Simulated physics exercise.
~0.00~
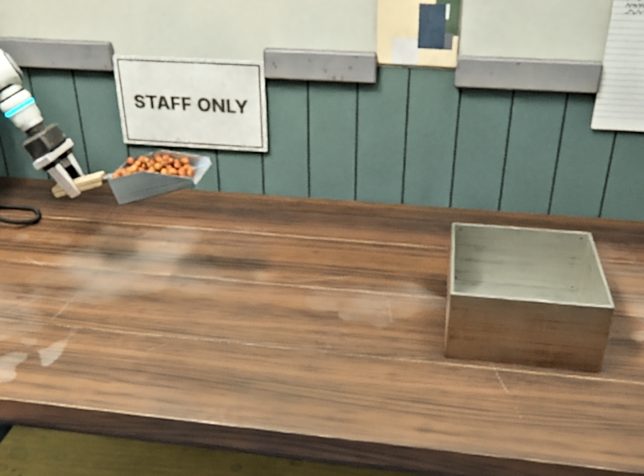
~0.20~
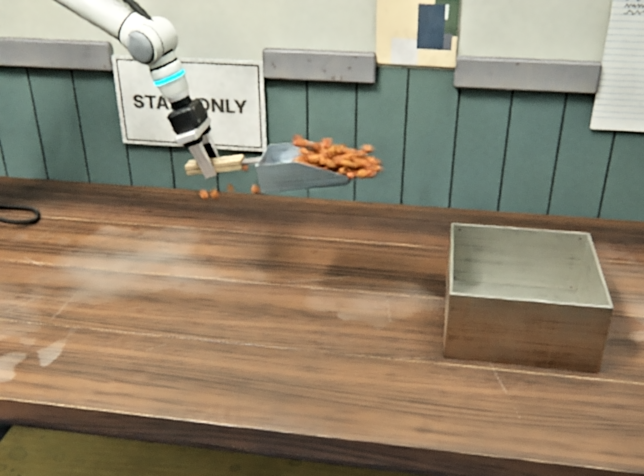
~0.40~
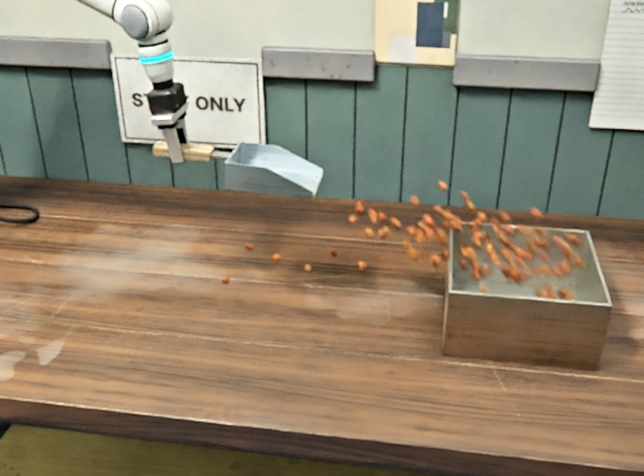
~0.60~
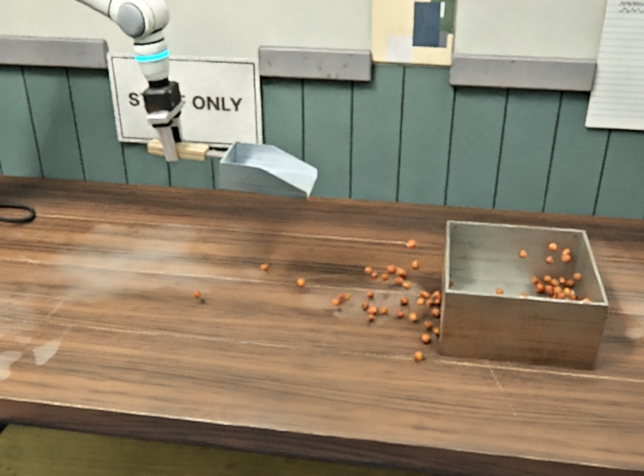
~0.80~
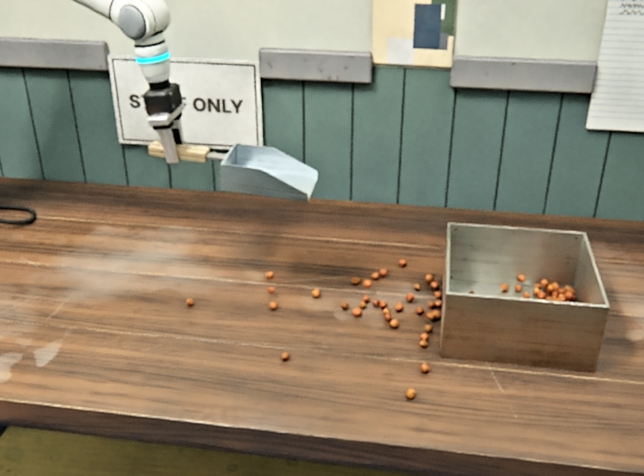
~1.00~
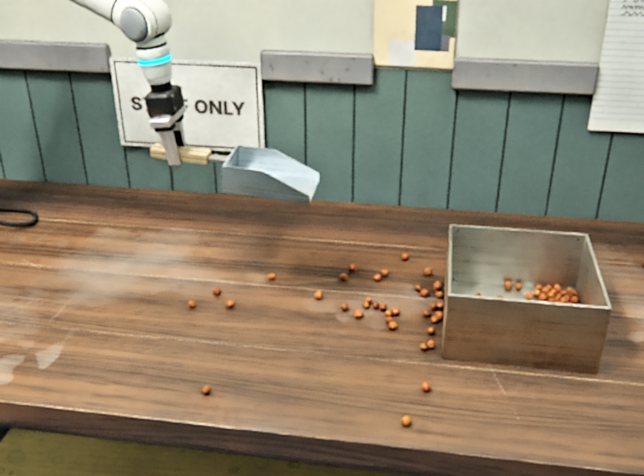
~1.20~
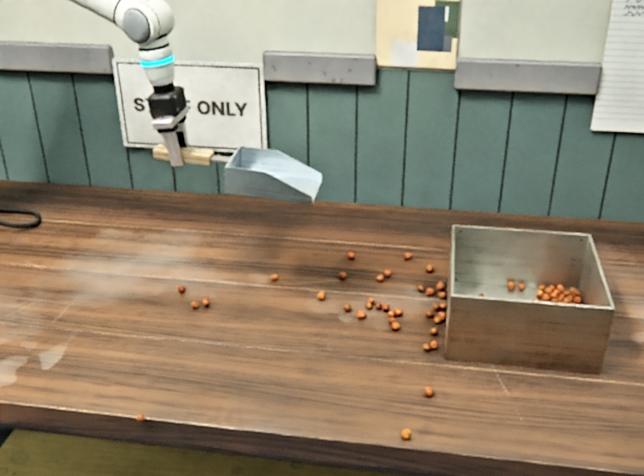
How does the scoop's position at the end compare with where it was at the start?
It ends up farther to the right, held above the table beside the lower right part of the staff sign, whereas it began below the sign toward the left.
